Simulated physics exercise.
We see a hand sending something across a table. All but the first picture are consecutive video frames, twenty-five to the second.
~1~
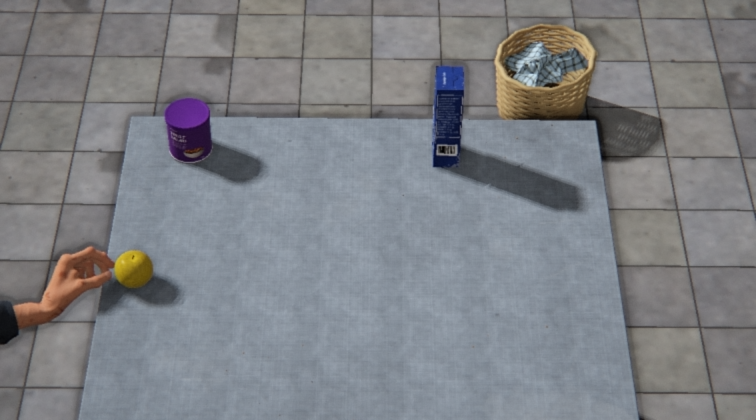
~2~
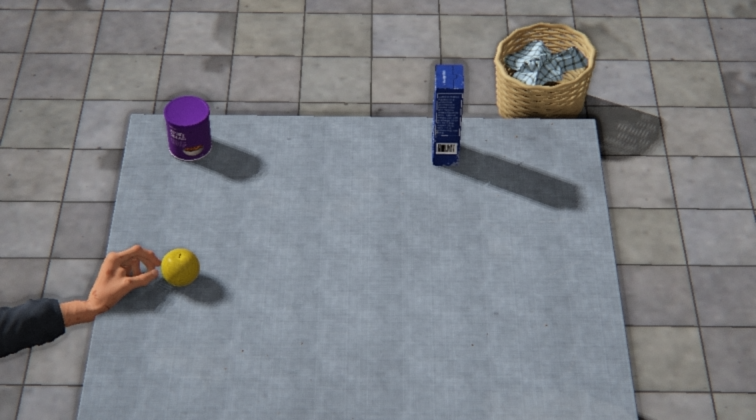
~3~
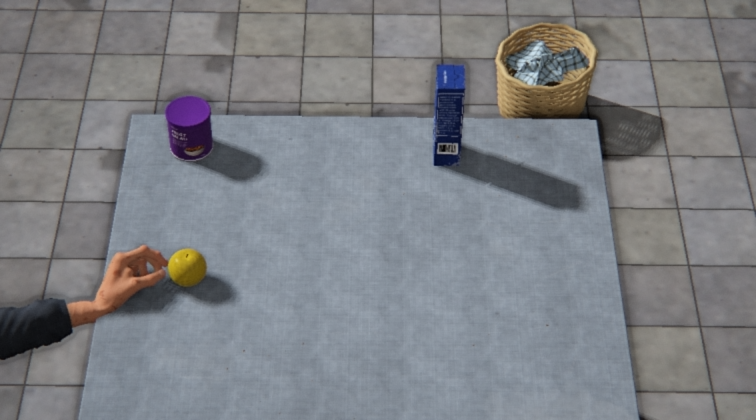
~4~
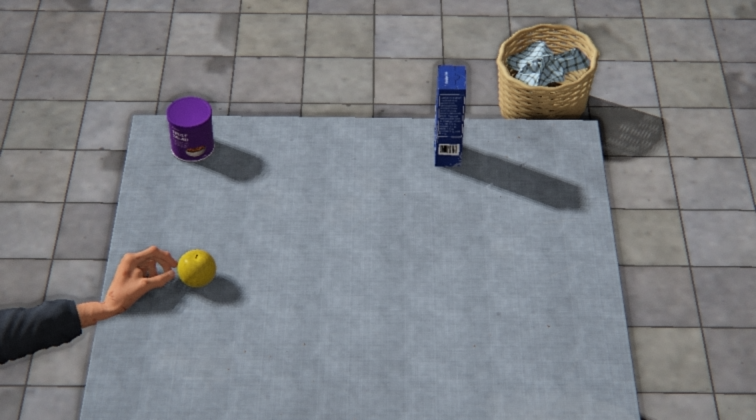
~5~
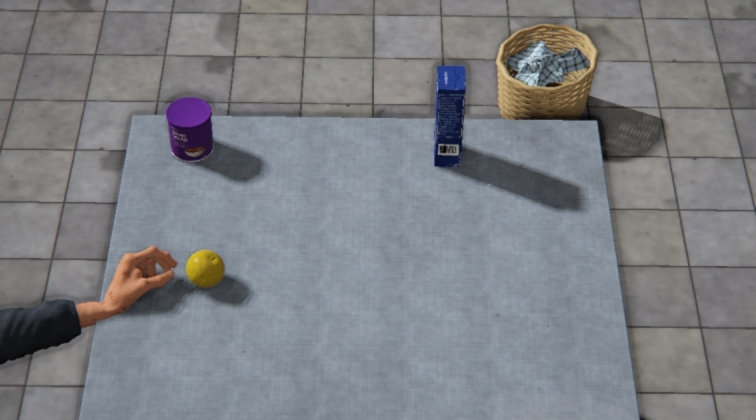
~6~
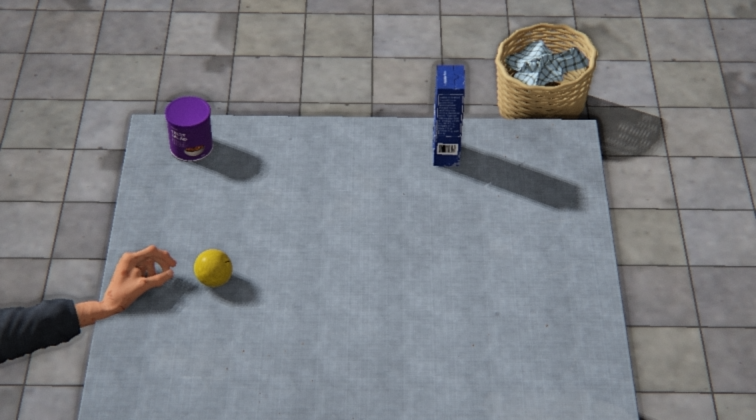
A hand pushes a yellow apple rightward across a gray table, then releases it.
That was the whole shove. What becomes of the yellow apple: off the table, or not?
The yellow apple remains on top.
Then, 0.10 s on from there, yellow apple shifted about its own width near (234, 268).
Then, 0.30 s on from there, yellow apple shifted well along near (267, 269).
Then, 0.60 s on from there, yellow apple shifted well along near (300, 269).
In the end, moved from the start, yellow apple. At the end, from the last picture's camera, yellow apple near (310, 269).
